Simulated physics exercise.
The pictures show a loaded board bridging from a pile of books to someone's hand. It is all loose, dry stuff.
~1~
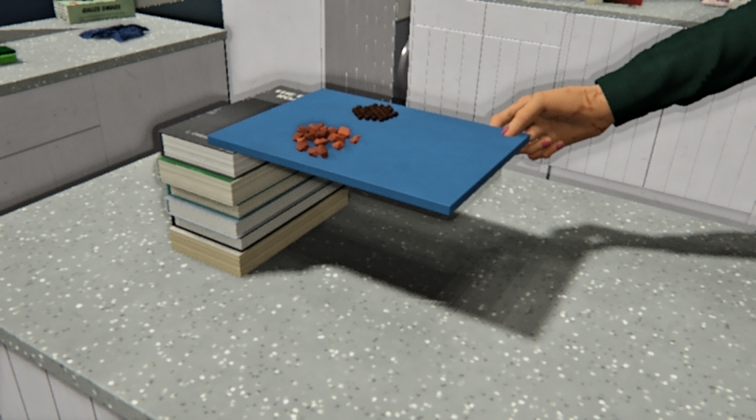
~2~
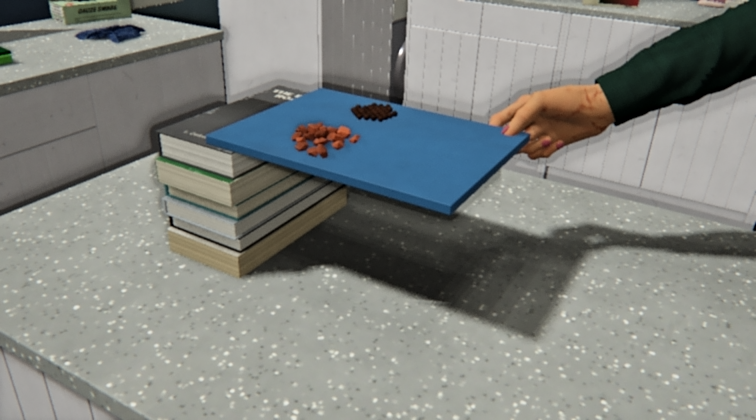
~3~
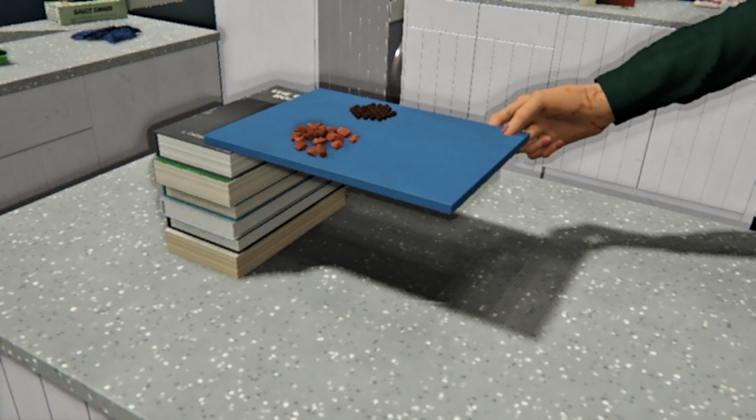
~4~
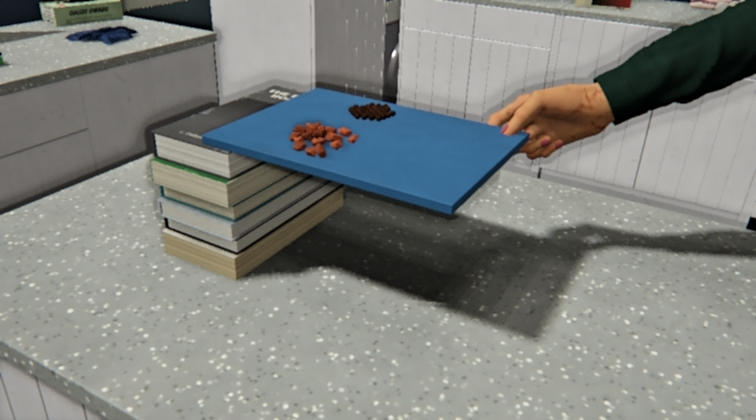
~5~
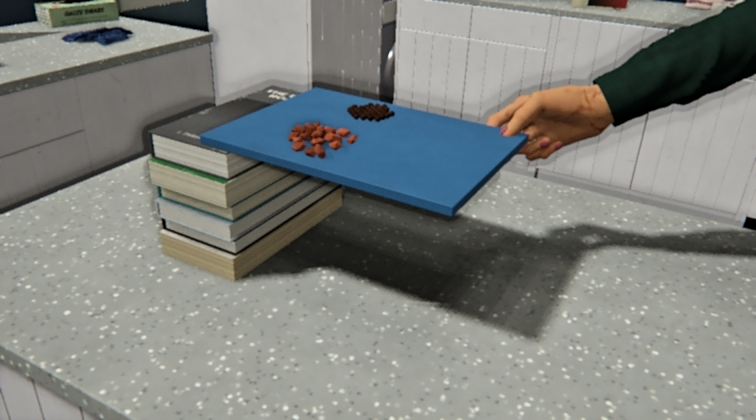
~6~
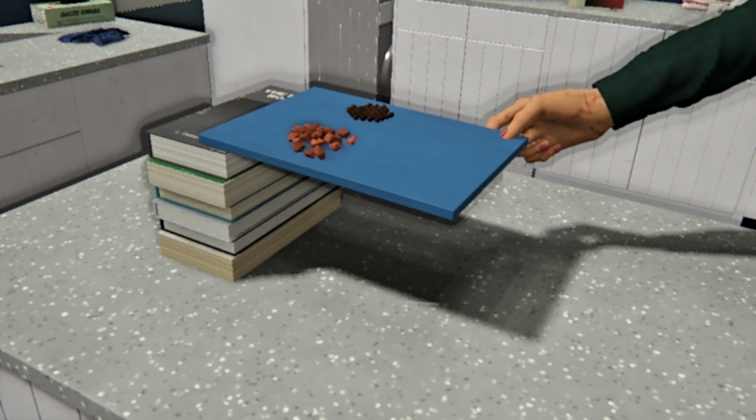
In a kitchen with pale cabinets, a speckled grey worktop is seen from slightly above and in front. A blue board rests on a stack of thick books at left and is held at its right end by a hand in a dark green sleeve, with reddish crumbled pieces nearer and small dark brown berries behind. The hand dips its end very slightly, the little piles stay put, and the view barely drifts.
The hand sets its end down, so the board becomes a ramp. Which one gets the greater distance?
Farther out at the end: The back one.
Then, 0.75 s after the last picture, board sloping at 21°; front portion all still on the board; back portion all still on the board.
Then, 1.41 s after the last picture, board sloping at 38°; front portion most still on the board; back portion mostly up to a board's length out.
Then, 1.97 s after the last picture, board resting at 39°; front portion mostly less than half a board's length out; back portion mostly up to a board's length out.
At rest, board resting at 39°; front portion mostly less than half a board's length out; back portion mostly up to a board's length out; the back portion has gone farther.
